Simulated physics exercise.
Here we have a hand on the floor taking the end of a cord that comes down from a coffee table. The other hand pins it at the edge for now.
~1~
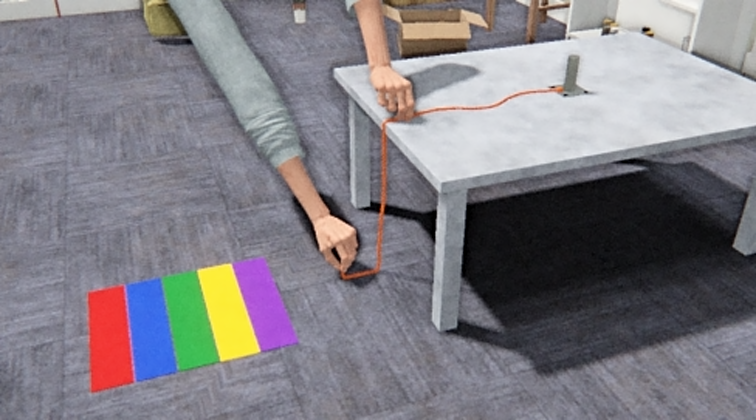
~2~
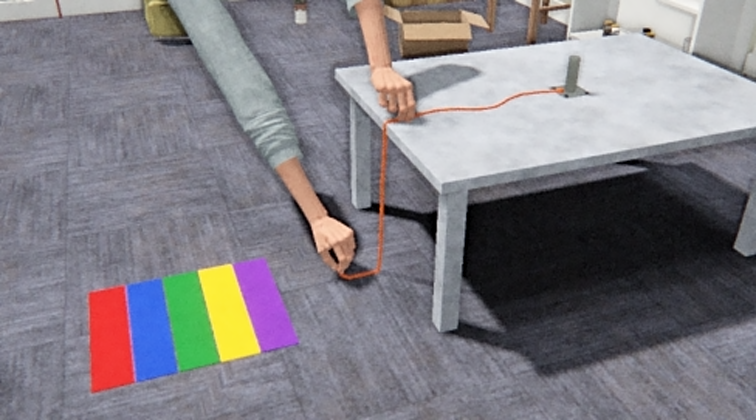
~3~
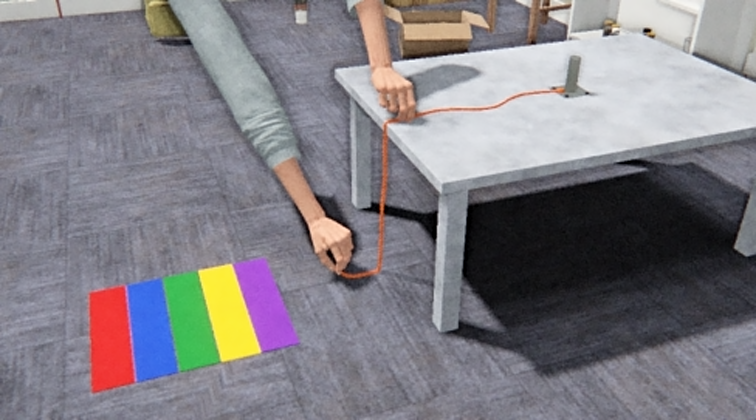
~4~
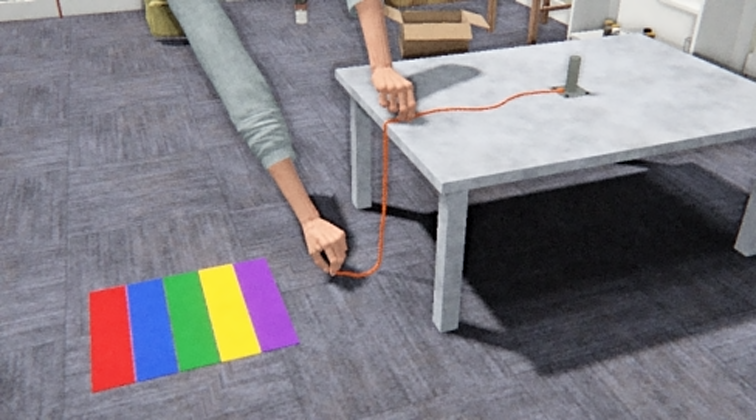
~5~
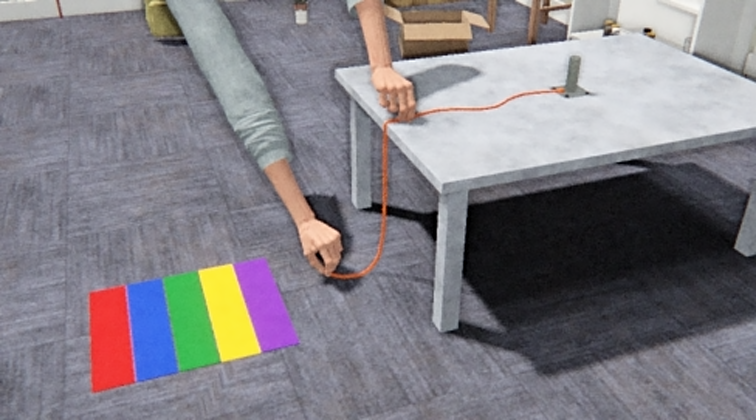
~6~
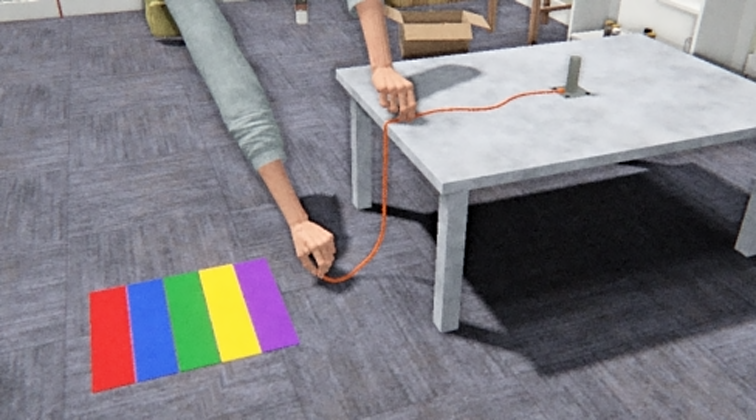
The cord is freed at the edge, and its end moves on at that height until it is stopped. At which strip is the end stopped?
It halts on the yellow strip.
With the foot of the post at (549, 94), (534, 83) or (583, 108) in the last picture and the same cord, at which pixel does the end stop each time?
About (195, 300), (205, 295) and (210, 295).
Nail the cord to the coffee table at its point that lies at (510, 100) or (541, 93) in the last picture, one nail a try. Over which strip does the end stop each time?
Try by try: Yellow; yellow.
A little later, end near (299, 278); short of the strips.
Next, end near (253, 287); over purple.
When it is tight, end near (226, 293); over yellow. Over yellow.
